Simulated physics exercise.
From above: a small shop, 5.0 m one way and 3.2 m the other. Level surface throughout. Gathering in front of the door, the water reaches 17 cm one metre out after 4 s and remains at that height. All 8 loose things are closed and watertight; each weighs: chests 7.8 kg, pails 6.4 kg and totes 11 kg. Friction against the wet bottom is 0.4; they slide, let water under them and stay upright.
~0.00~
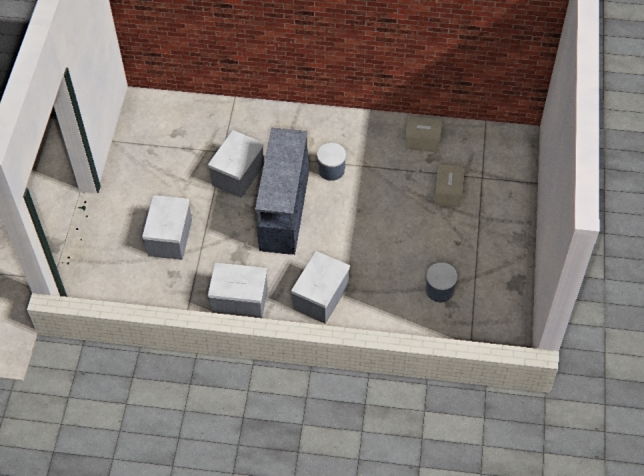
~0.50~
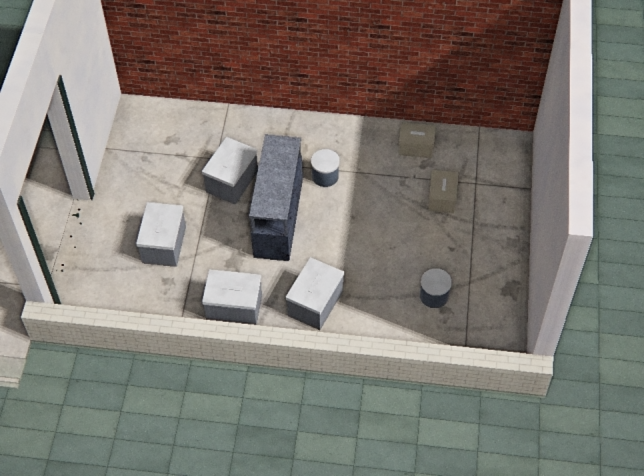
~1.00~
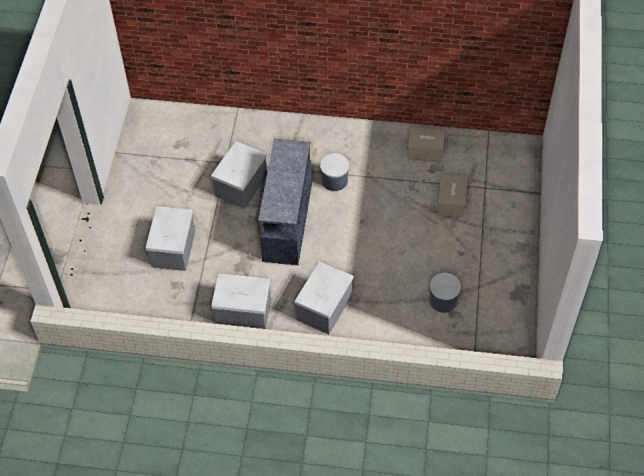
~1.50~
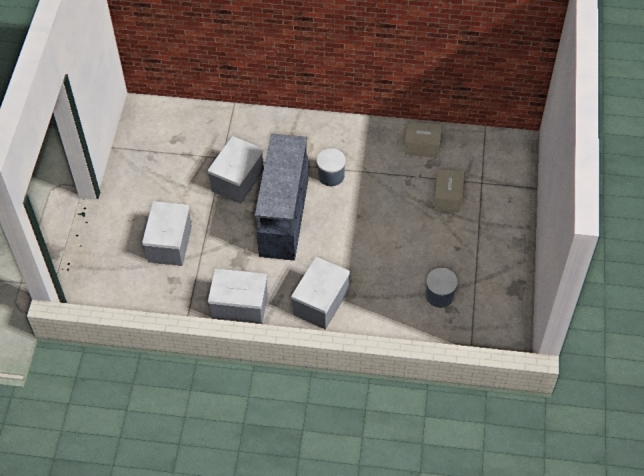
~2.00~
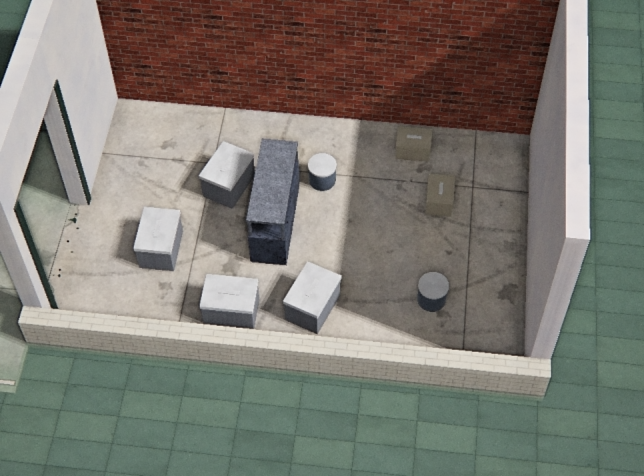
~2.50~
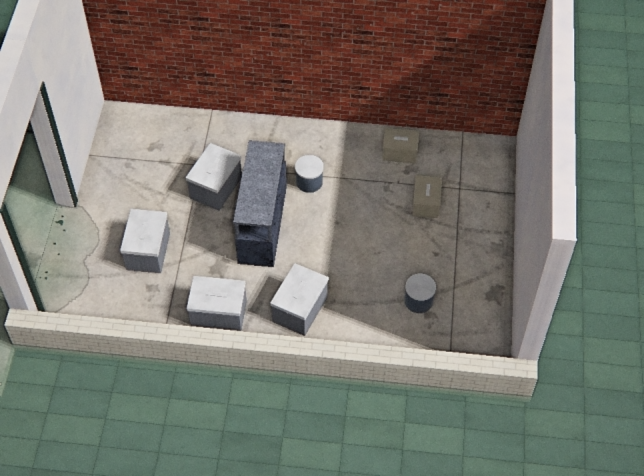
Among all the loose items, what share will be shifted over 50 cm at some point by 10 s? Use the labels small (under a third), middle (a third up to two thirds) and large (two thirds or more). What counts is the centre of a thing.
Middle.
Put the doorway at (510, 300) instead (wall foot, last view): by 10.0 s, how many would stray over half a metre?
Then 5.
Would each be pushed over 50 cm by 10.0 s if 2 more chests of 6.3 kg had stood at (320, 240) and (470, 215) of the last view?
Inside the limit, then above the limit.
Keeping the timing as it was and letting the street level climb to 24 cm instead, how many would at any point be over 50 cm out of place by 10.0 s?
The answer would then be 6.
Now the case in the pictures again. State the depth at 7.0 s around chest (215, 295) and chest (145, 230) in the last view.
Around 6 cm and 9 cm.
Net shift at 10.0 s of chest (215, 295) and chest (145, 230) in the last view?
The first is 250 cm from its start, the second 300 cm.
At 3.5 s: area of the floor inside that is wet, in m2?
Around 1.5 m2 of it.
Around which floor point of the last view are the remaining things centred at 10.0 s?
They average out to somewhere around (417, 229).
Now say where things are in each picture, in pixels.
The first picture shows a chest at (238, 281) rests on the ground; a chest at (166, 217) rests on the ground; water covers 0.0 m2; 0 of 8 have shifted.
The second picture shows a chest at (232, 288) rests on the ground; a chest at (160, 224) rests on the ground; 0.0 m2 under water; 0 of 8 have shifted.
The third picture shows a chest at (241, 292), on the bottom; a chest at (169, 229) rests on the ground; 0.0 m2 under water; 0 of 8 have shifted.
The fourth picture shows a chest at (238, 287), on the bottom; a chest at (166, 224), on the bottom; 0.0 m2 under water; 0 of 8 have shifted.
The fifth picture shows a chest at (229, 292) rests on the ground; a chest at (157, 229), on the bottom; water covers 0.0 m2; 0 of 8 have shifted.
The sixth picture shows a chest at (216, 294) rests on the ground; a chest at (144, 231), on the bottom; 0.4 m2 under water; 0 of 8 have shifted.
After 3.5 s 0 of 8 are over 50 cm from their spots; 0 afloat.
After 4.5 s 1 of 8 are over 50 cm from their spots; 0 afloat.
After 7.0 s 4 of 8 are over 50 cm from their spots; 3 afloat.
After 10.0 s 5 of 8 are over 50 cm from their spots, and 5 have been at some point; 5 afloat.
